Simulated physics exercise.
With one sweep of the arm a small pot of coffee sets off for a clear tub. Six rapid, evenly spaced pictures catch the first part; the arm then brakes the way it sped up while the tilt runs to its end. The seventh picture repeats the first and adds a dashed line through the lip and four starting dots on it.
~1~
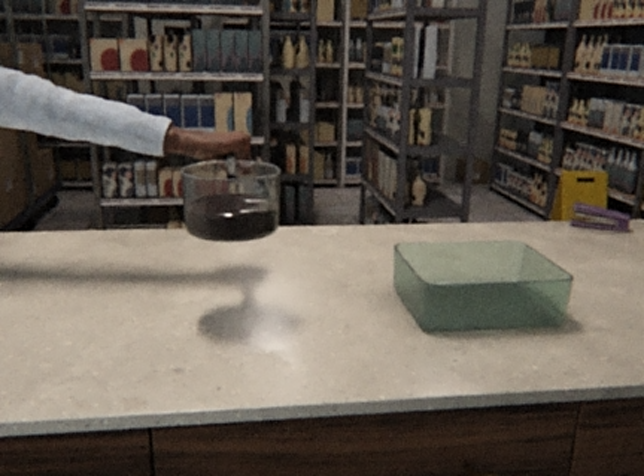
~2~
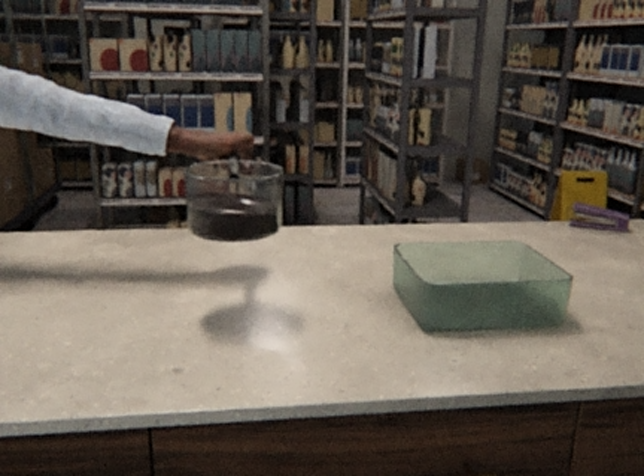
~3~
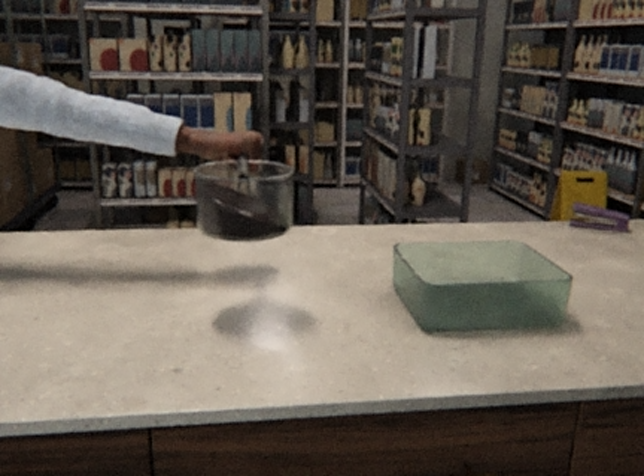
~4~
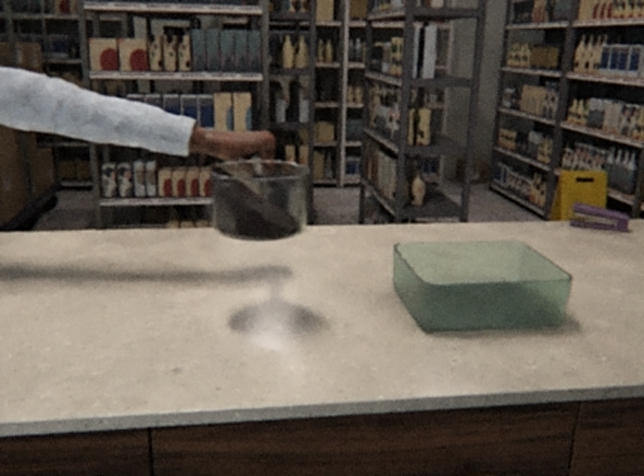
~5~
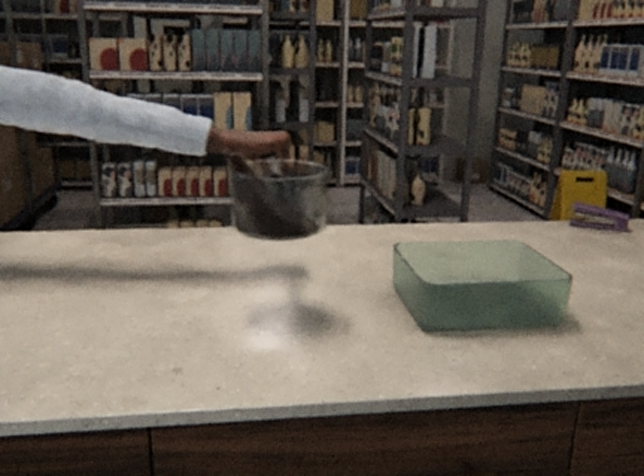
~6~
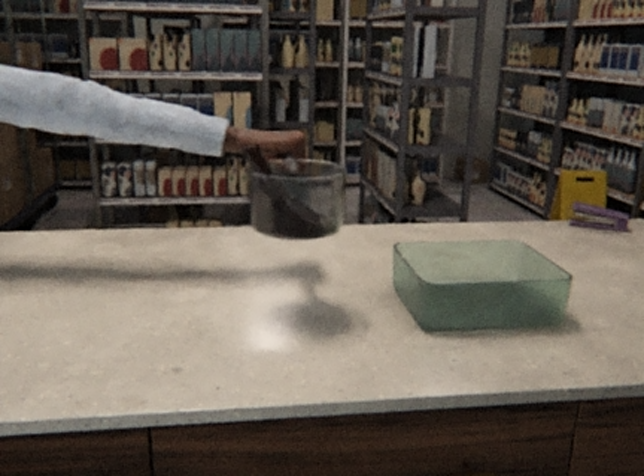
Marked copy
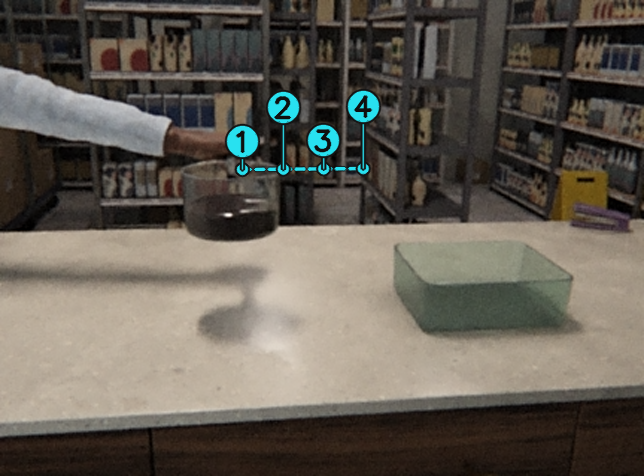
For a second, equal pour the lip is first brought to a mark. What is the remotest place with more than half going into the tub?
That is dot 3.
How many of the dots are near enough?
Two of the four.
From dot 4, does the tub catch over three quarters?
Yes, clearly.
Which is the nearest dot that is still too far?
That is dot 2.
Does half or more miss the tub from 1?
Yes, it does.
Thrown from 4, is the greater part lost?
No, not at all.
On the marked copy, 1 at (242, 169); 2 at (283, 169); 3 at (323, 168); 4 at (363, 168).
Choosing 1, about 12 % lands in the tub, 87 % falls short.
Choosing 2, about 36 % lands in the tub, 62 % falls short and 3 % goes beside or beyond.
Choosing 3, about 92 % lands in the tub, 4 % falls short and 4 % goes beside or beyond.
Choosing 4, about 92 % lands in the tub, 3 % falls short and 5 % goes beside or beyond.
